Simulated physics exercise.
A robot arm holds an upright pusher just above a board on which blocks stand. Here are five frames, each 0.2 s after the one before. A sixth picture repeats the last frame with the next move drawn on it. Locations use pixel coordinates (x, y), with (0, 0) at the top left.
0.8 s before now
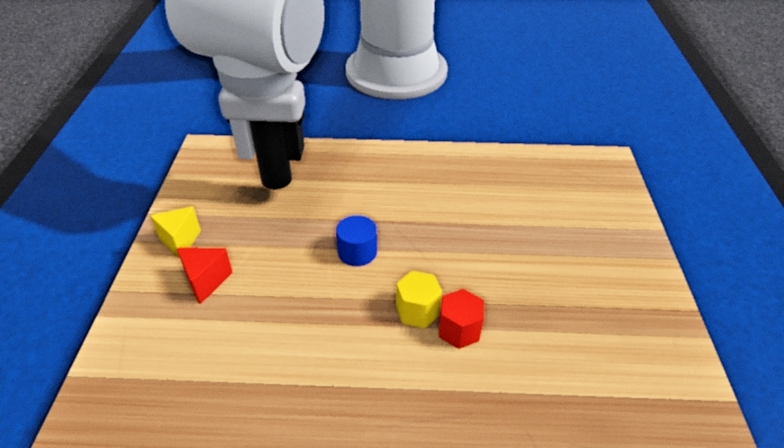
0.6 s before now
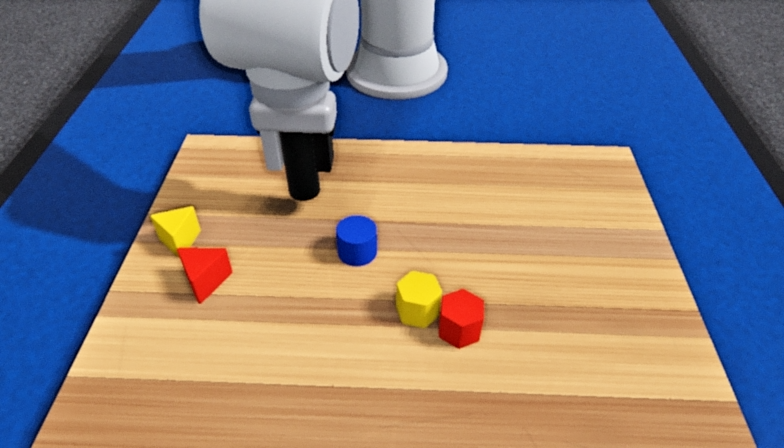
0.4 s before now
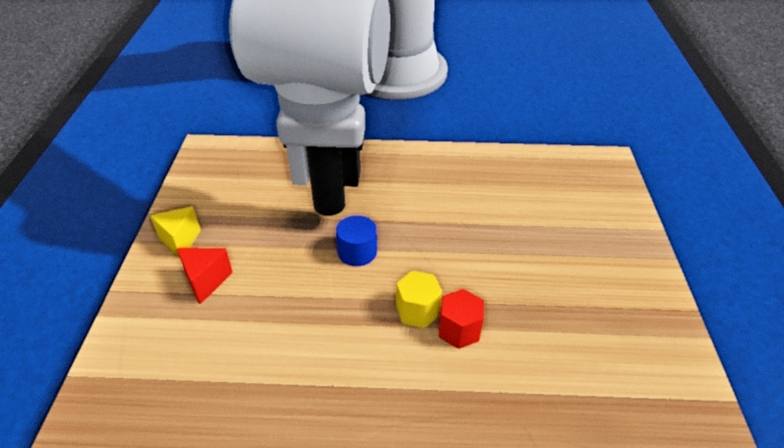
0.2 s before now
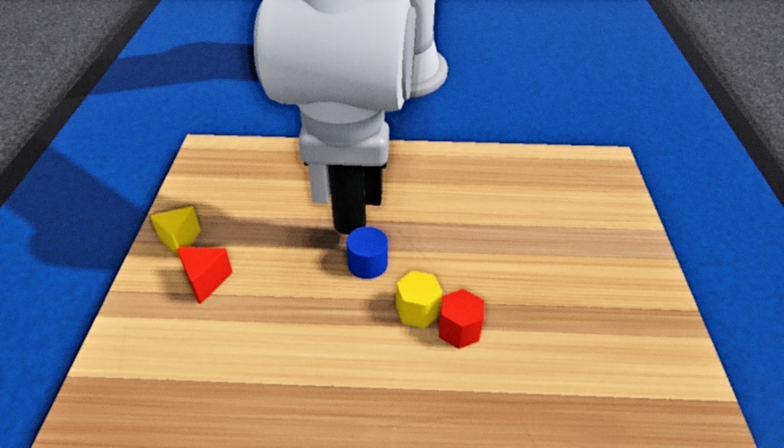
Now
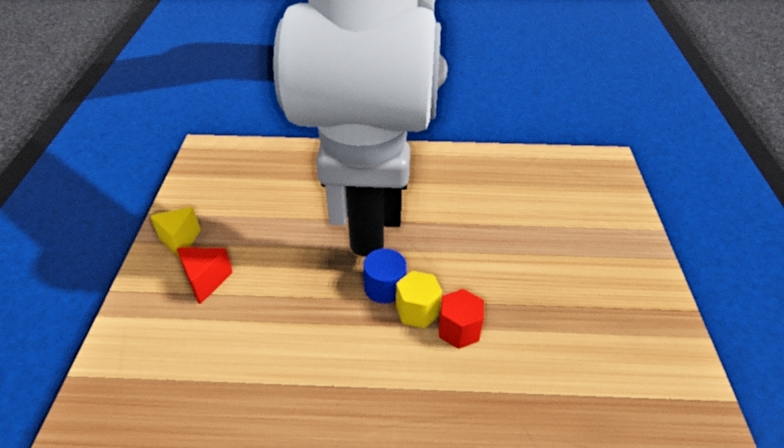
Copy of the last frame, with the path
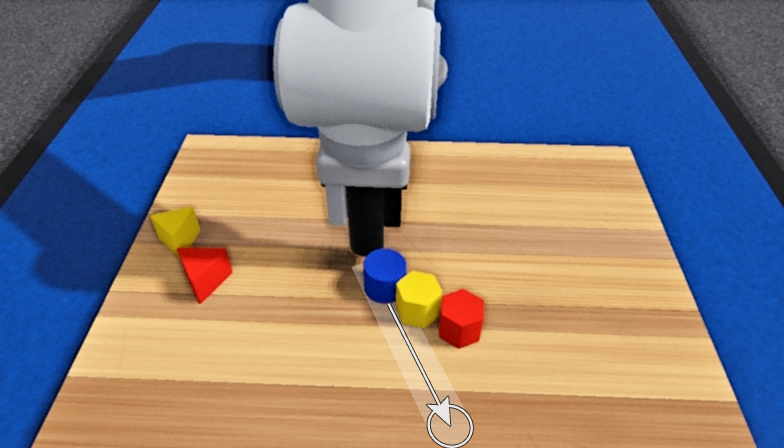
A white robot arm with a black pusher reaches over a light wooden board on a blue surface, seen from above and in front by a still camera. A yellow and a red triangular block sit at left, a blue round block near the middle, and touching yellow and red hexagons right of it. The pusher moves right and nearer, then pushes the blue block up against the yellow hexagon.
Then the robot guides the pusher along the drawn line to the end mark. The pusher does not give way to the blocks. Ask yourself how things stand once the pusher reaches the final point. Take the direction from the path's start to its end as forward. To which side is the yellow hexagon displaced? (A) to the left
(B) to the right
Option A.
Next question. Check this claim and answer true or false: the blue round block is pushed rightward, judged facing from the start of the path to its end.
That statement is accurate.
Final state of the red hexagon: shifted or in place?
From what I can tell, it won't keep its place.
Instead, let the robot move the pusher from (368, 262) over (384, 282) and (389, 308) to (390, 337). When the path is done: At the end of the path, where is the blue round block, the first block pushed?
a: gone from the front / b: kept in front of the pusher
b (kept in front of the pusher)
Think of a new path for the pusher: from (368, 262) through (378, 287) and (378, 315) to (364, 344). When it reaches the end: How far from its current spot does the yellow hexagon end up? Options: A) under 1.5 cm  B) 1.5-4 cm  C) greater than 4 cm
Answer: C.
The drawn path runs from (368, 262) directly to (450, 426).
On the path given first. One third of the way, pusher at (391, 291); blue round block at (395, 319); yellow hexagon at (440, 330), turned 95° anticlockwise; red hexagon at (481, 314), turned 15° anticlockwise.
Two thirds of the way, pusher at (419, 346); blue round block at (399, 375); yellow hexagon at (462, 351); red hexagon at (482, 314), turned 20° anticlockwise.
At the end, pusher at (453, 410); blue round block at (400, 404); yellow hexagon at (479, 362), turned 185° anticlockwise; red hexagon at (482, 314), turned 20° anticlockwise.
